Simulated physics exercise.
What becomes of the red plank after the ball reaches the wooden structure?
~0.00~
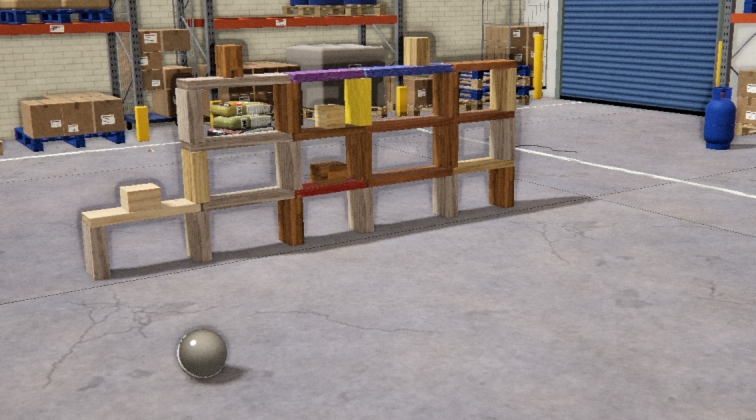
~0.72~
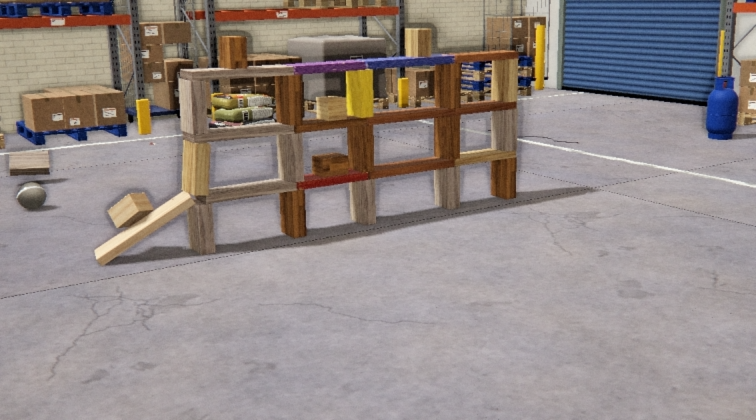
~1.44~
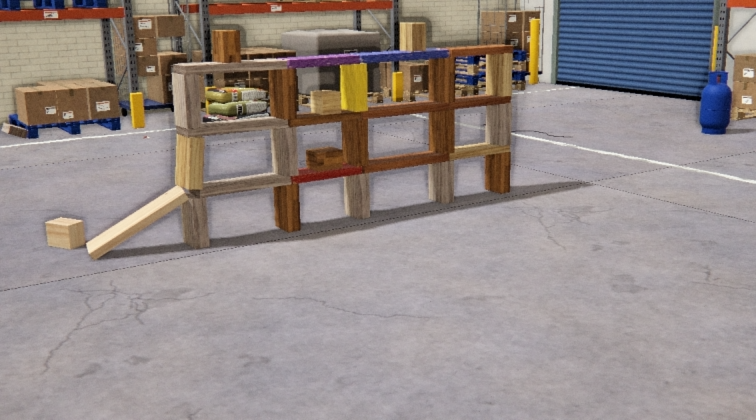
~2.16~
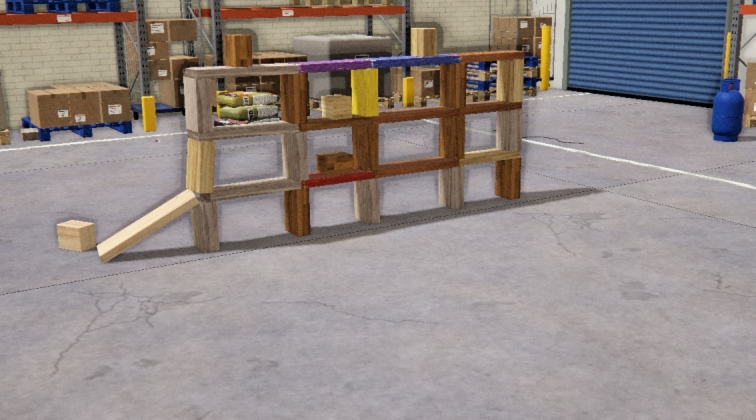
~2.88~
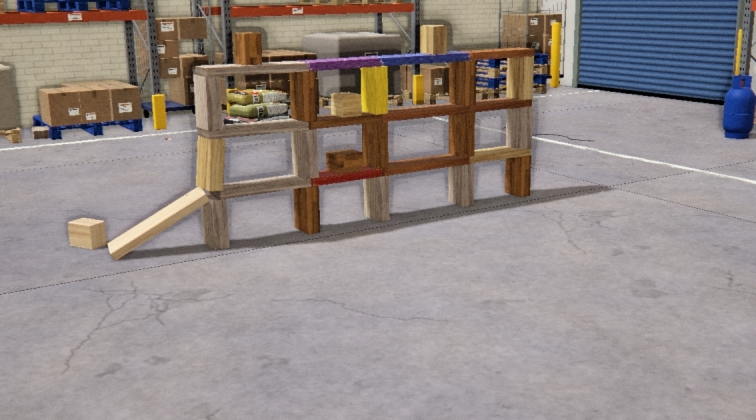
The red plank stays up at its original level, still resting on its posts in the lower part of the structure.
